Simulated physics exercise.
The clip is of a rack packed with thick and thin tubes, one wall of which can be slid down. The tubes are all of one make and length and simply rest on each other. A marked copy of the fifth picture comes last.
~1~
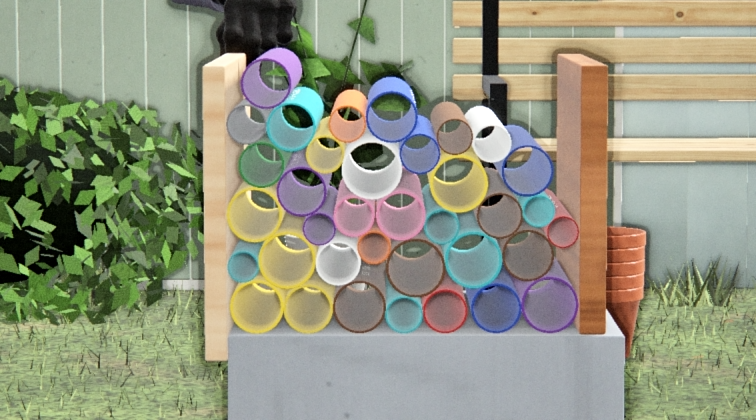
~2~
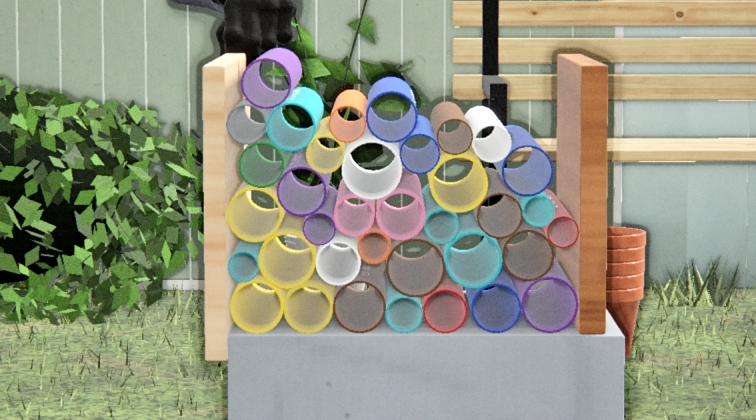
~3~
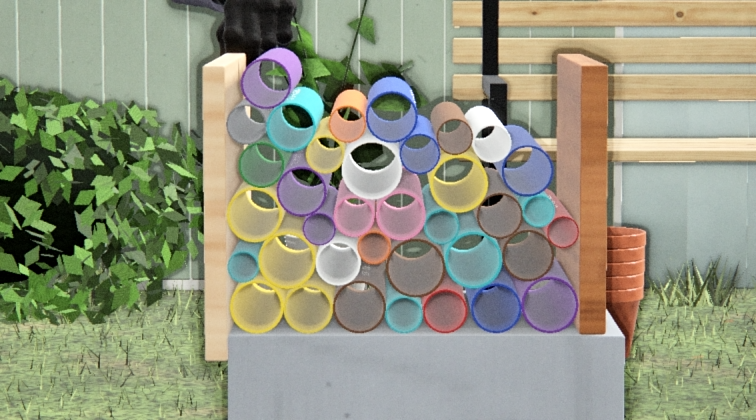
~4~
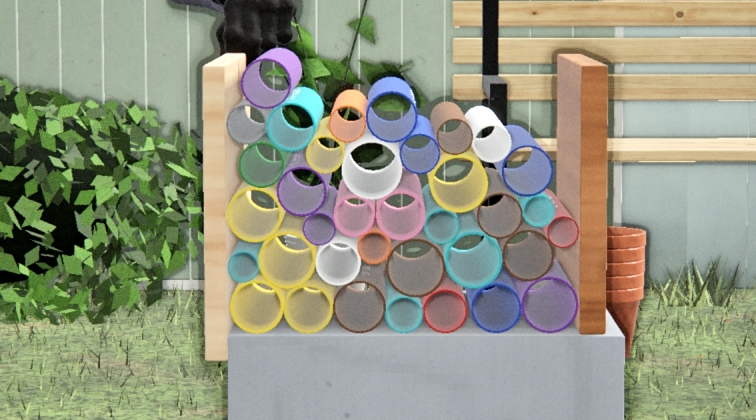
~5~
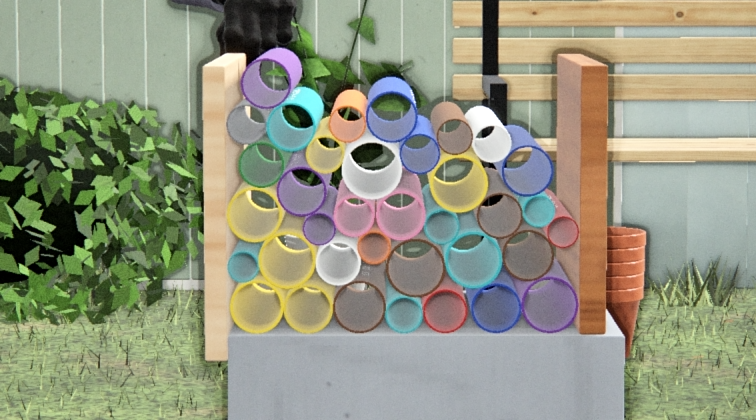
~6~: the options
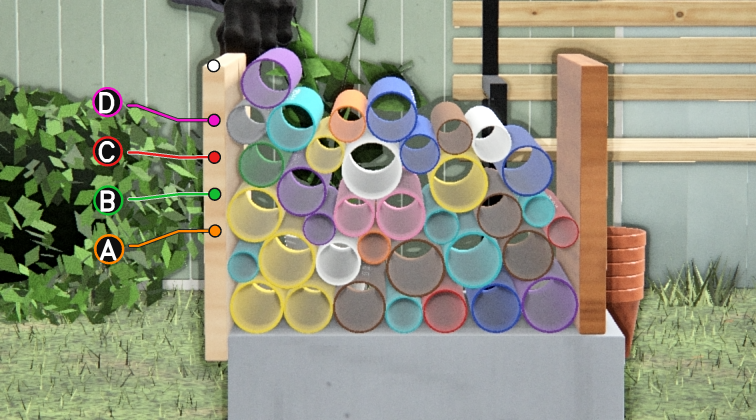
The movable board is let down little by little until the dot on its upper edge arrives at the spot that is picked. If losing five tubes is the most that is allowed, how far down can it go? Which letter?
It can be let down to A.
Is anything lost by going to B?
Yes.
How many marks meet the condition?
The number is four.
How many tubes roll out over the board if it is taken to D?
At D the number is none.
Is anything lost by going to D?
No.
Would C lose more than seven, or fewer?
It loses fewer than seven.
On the marked copy, A at (215, 231); B at (215, 194); C at (215, 158); D at (214, 121); the white dot at (214, 65).
Taking A. A third of the way, top of the board (226, 140).
Two thirds of the way, top of the board (227, 226).
When it is over, top of the board (227, 230), four out over the board.
As for the rest, B four out over the board; C two out over the board; D none out over the board.
